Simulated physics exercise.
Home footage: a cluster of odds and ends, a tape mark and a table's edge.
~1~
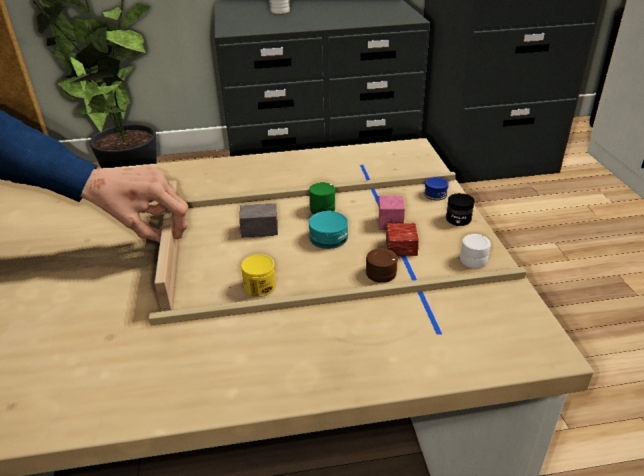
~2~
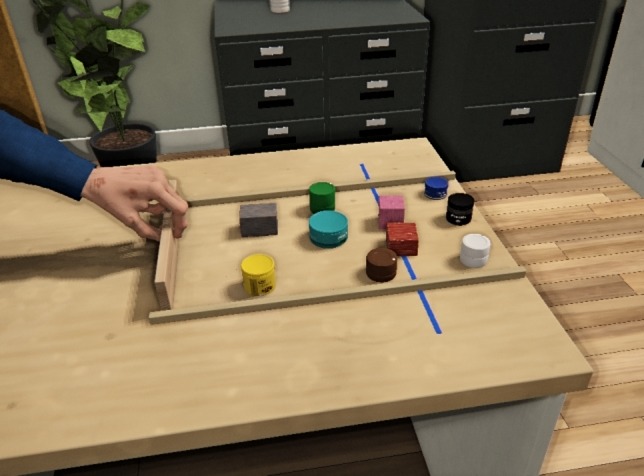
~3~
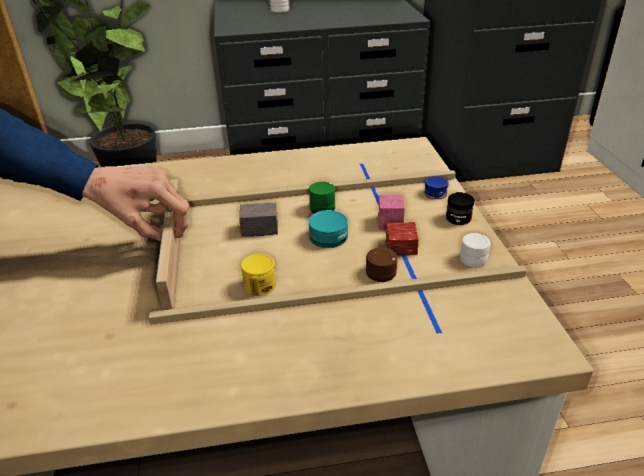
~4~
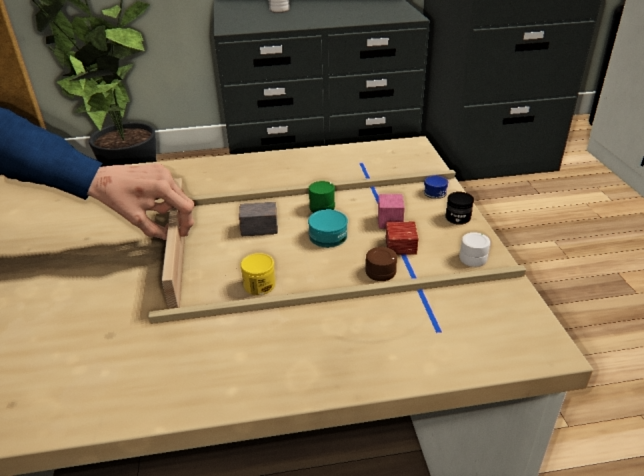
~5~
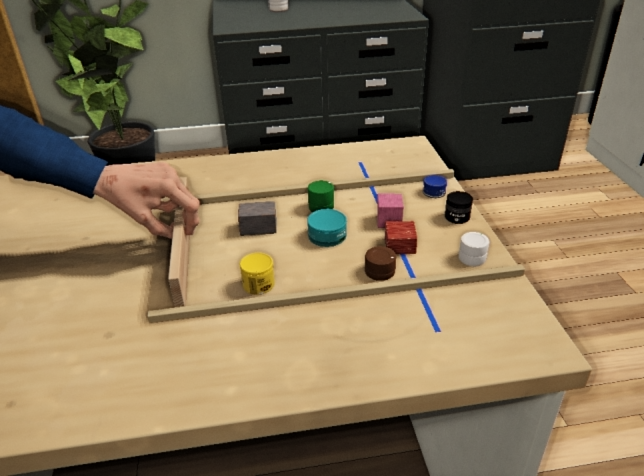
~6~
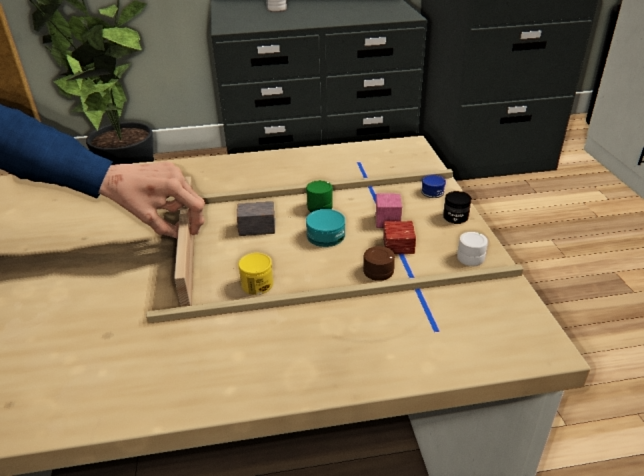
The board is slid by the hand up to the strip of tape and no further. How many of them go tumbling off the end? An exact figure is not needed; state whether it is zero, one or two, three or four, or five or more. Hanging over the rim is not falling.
The number falling off is zero.
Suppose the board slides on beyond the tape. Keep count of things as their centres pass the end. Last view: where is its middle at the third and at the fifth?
At (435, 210) for the third, at (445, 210) for the fifth.
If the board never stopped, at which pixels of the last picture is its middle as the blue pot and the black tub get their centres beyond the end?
Approx. (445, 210) for the first, approx. (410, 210) for the second.
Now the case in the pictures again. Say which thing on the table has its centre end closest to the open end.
The black tub is foremost.
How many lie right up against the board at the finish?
The count in contact is 4.
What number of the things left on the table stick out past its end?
The count is 0.
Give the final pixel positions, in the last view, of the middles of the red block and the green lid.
First (429, 238), then (388, 189).
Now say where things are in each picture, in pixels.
In the first frame, black tub (460, 210); blue pot (436, 189); white lid (475, 251); board (170, 241); tape (392, 232).
In the second frame, blue pot (436, 188); pink block (391, 212).
In the third frame, white lid (475, 251); brown lid (381, 264).
In the fourth frame, black tub (459, 208); red block (402, 238).
In the fifth frame, blue pot (435, 186); turquoise tub (327, 228).
In the sixth frame, black tub (457, 208); blue pot (433, 186); white lid (472, 249); board (187, 236); tape (390, 229).
Soon after, none off yet; black tub at rest near (457, 208); blue pot at rest near (433, 186); white lid at rest near (472, 249).
At rest, the number that fall off is zero.
